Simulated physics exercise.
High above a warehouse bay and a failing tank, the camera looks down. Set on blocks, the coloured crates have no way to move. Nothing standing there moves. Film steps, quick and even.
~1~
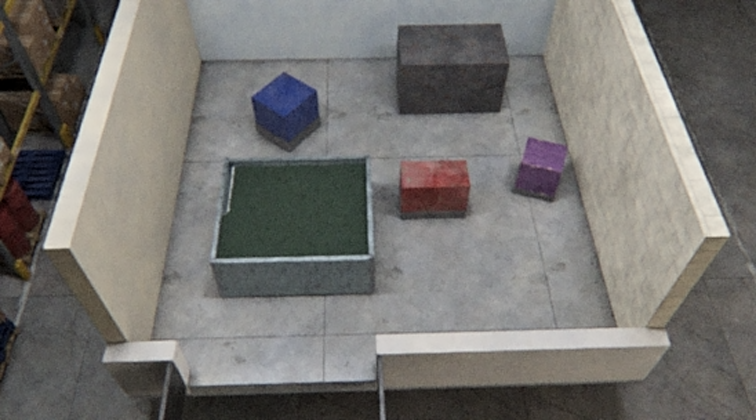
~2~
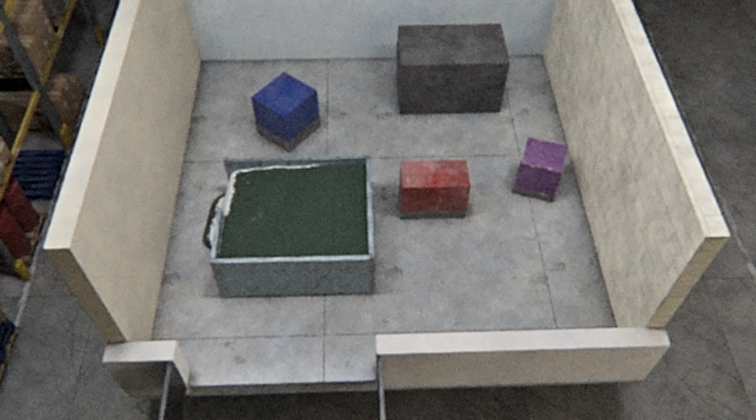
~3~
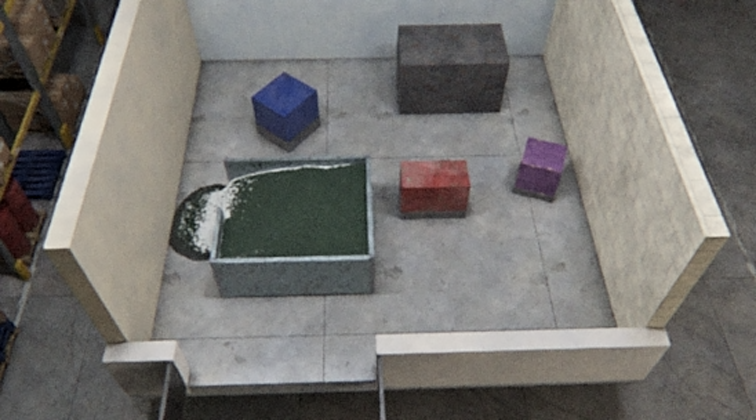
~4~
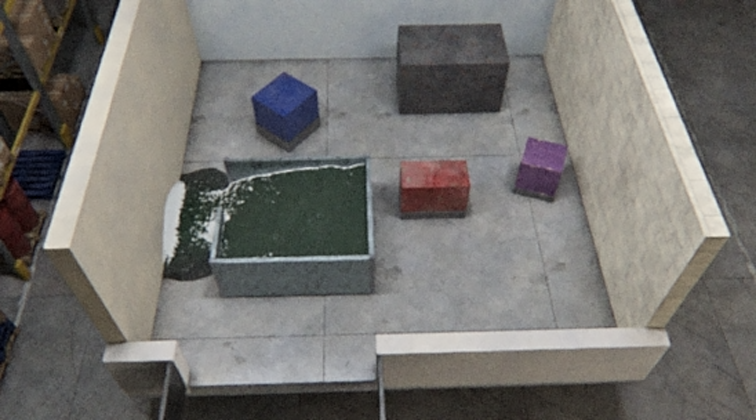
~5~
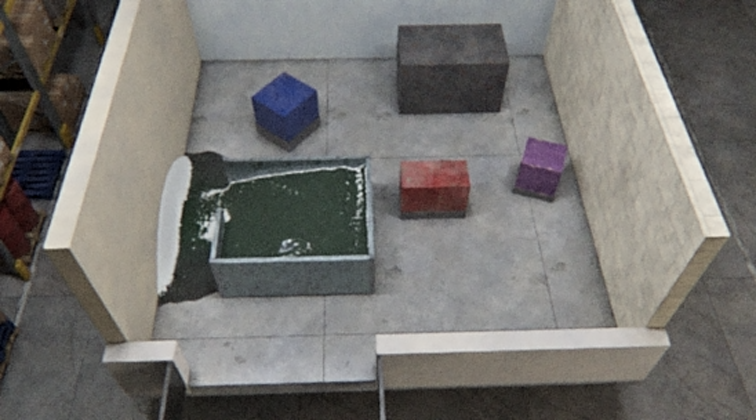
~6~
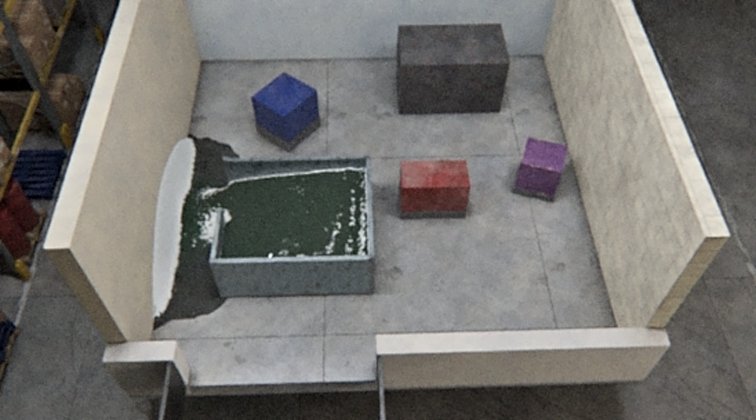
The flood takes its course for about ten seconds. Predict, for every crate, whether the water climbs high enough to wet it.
My prediction: The blue crate remains dry; the red crate remains dry; the purple crate remains dry.
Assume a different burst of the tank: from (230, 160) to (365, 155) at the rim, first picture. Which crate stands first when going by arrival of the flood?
First in line is the one in blue.
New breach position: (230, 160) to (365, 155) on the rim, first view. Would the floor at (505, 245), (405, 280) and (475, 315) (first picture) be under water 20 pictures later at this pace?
Taking them in turn, I get left untouched, then left untouched, then left untouched.
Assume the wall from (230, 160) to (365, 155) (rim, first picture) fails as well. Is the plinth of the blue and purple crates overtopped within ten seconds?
The blue one is reached; the purple one is reached.
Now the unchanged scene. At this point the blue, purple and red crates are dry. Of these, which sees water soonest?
Answer: The blue-painted one.
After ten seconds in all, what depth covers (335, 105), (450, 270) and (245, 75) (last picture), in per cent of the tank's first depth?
About 8 per cent, then 4 per cent, then 10 per cent.
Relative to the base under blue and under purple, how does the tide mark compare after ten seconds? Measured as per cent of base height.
About 50 % and 70 %.
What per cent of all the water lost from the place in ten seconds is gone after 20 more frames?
My guess would be around 45 percent.
A moment on, water covers 25 % of the floor; the blue crate water round its plinth, the red crate not reached, the purple crate not reached.
Next, water covers 30 % of the floor; the blue crate water round its plinth, the red crate not reached, the purple crate not reached.
Then, water covers 45 % of the floor; the blue crate water round its plinth, the red crate not reached, the purple crate not reached.
Later, water covers 80 % of the floor; the blue crate water round its plinth, the red crate water round its plinth, the purple crate water round its plinth.
In the end, water covers 95 % of the floor; the blue crate stayed above the water, the red crate stayed above the water, the purple crate stayed above the water.
